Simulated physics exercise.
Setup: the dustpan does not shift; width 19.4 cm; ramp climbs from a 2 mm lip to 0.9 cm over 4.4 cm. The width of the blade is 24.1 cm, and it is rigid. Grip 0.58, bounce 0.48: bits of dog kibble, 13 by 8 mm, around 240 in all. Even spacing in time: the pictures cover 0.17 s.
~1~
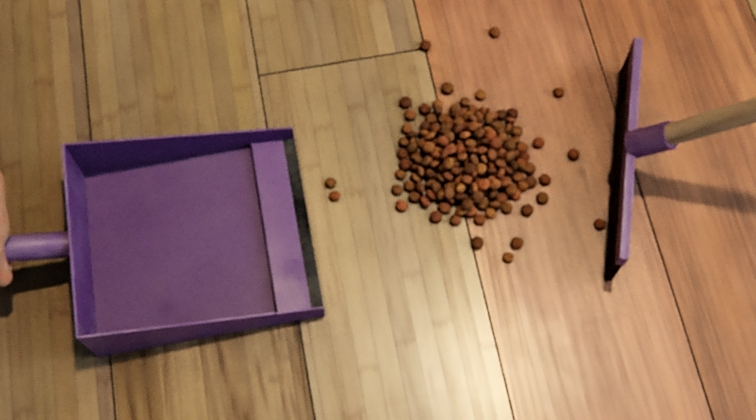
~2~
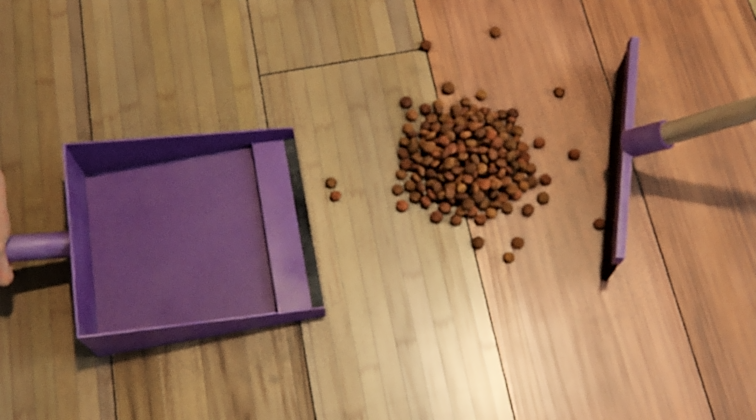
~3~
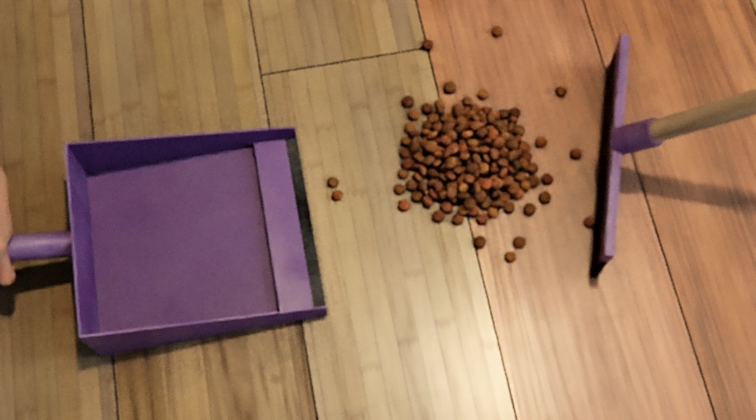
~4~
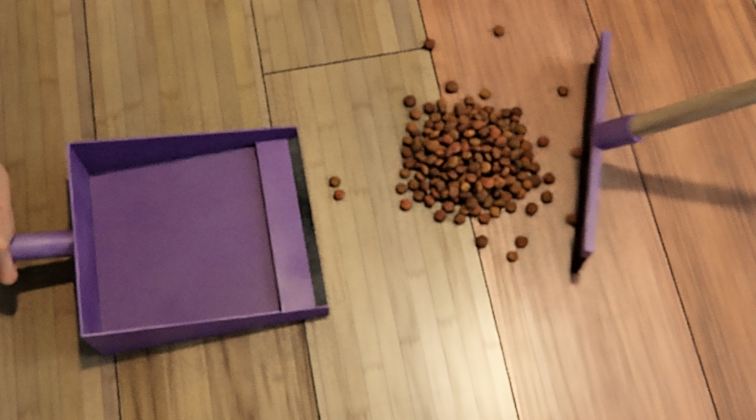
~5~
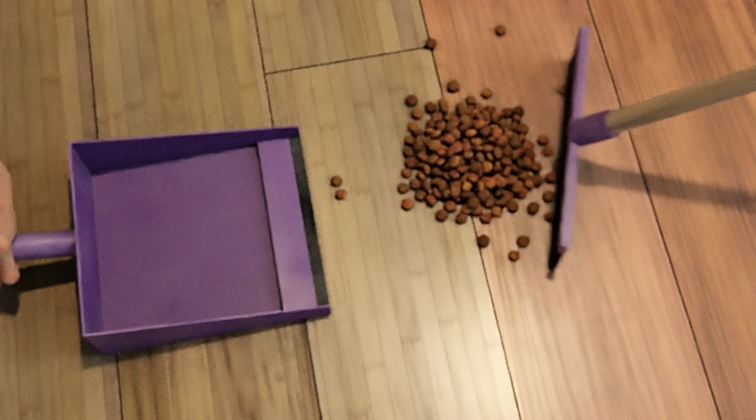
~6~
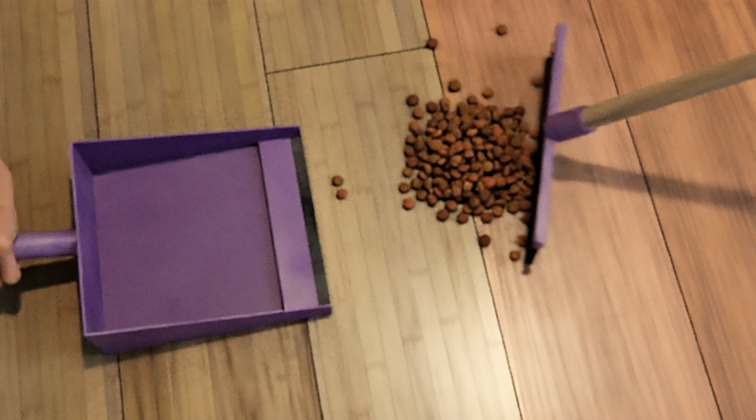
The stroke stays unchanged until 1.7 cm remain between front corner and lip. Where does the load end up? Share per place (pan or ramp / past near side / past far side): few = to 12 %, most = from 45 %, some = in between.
Shares - pan: Some, near side: Few, far side: Most.
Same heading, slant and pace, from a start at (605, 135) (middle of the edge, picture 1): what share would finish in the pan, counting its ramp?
Roughly 20 percent, ramp included.
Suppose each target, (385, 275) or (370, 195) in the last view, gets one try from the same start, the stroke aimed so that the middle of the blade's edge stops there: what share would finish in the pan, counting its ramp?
Roughly 0 per cent for the first try and 10 per cent for the second.
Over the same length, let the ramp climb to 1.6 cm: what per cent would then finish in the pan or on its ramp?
I'd put it near 20 per cent, ramp counted.
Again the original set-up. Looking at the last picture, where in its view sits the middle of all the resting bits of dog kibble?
I'd say roughly (311, 131).
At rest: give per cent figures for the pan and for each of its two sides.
The pan ends at 20 per cent, the near side at 0 per cent and the far side at 50 per cent.
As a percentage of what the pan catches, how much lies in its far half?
Some 90 per cent.
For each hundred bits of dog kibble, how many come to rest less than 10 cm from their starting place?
Roughly 0 per cent.
Then, 0.14 s after the last picture, middle of the blade 15 cm from the lip; 0 % over the lip, far side 25 %, near side 0 %.
Then, 0.24 s after the last picture, middle of the blade 8 cm from the lip; 0 % over the lip, far side 40 %, near side 0 %.
Then, 0.47 s after the last picture, middle of the blade 6 cm from the lip; 20 % over the lip, far side 50 %, near side 0 %.
In the end, pan 20 %, near side 0 %, far side 50 %, in front of the lip or behind the blade 30 %.
